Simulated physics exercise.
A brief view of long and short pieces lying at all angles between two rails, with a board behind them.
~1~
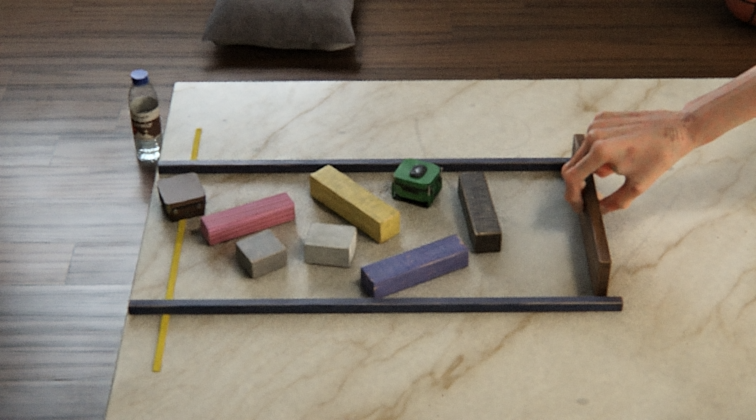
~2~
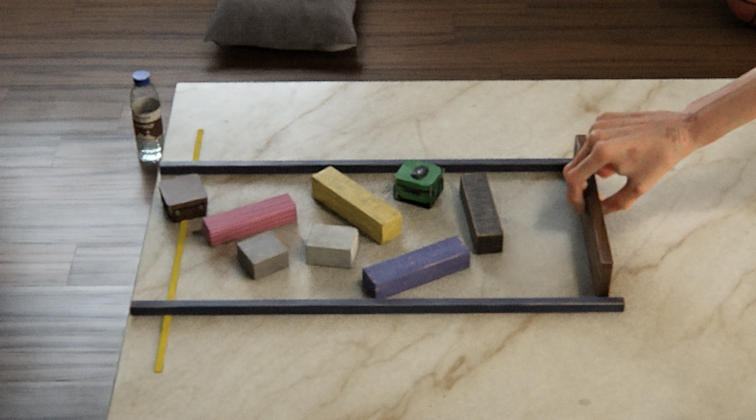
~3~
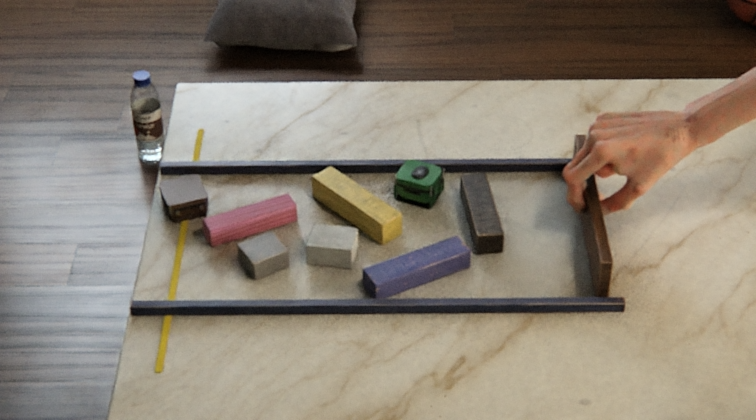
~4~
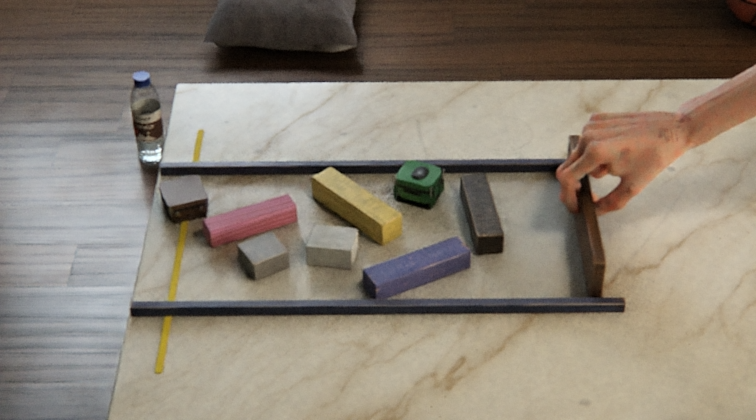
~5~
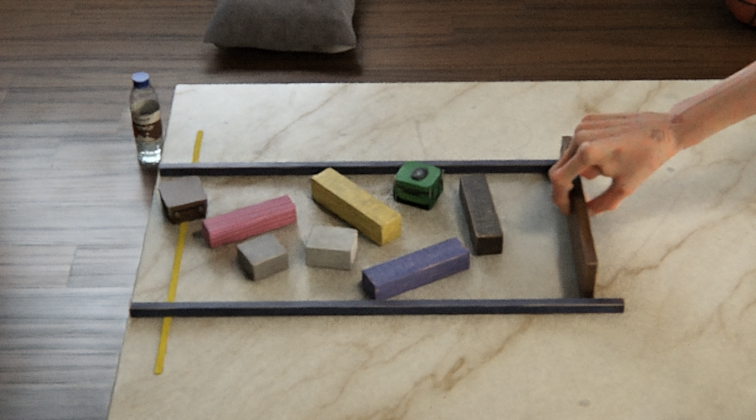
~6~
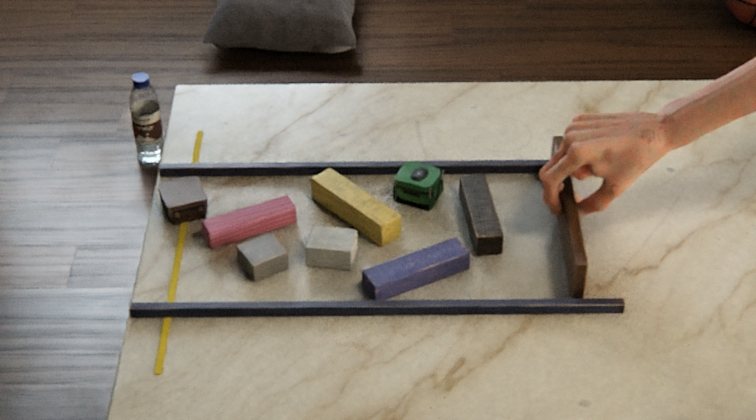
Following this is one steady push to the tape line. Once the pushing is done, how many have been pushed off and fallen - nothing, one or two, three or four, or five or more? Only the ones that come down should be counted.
By then five or more have fallen.
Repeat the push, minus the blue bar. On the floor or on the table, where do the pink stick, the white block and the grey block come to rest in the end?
So the pink stick goes down, the white block keeps its place and the grey block goes down.
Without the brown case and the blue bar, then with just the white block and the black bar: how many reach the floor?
Result: 4 in the first case, with 5 in the second.
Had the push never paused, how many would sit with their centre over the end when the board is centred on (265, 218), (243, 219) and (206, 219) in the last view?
Respectively 0, 2 and 4.
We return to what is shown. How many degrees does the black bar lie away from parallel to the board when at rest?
Some 0 degrees.
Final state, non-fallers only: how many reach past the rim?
The answer comes to 1.
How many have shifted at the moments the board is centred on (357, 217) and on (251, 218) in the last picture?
At the first place 7, at the second 8.
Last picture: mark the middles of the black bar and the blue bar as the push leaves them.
Black bar: (170, 216); blue bar: (130, 287).
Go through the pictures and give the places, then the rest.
The first picture shows brown case (182, 198); pink stick (248, 219); grey block (261, 254); board (589, 213); tape (180, 236).
The second picture shows pink stick (250, 219); green case (419, 184).
The third picture shows grey block (263, 255); black bar (481, 213).
The fourth picture shows brown case (184, 200); yellow bar (356, 205).
The fifth picture shows pink stick (250, 221); blue bar (417, 269).
The sixth picture shows brown case (183, 201); pink stick (250, 221); grey block (263, 257); board (567, 216); tape (181, 239).
Soon after, none off yet; brown case at rest near (183, 201); pink stick at rest near (250, 221); grey block at rest near (263, 257).
Then, none off yet; brown case at rest near (183, 201); pink stick moved a little near (223, 227); grey block moved about its own width near (229, 264).
Further on, none off yet; brown case moved about its own width near (147, 206); pink stick moved about its own width near (141, 239); grey block moved well along near (150, 261).
By the end, the number that fall off is five or more; fallen, green case, yellow bar, white block, grey block, pink stick and brown case.
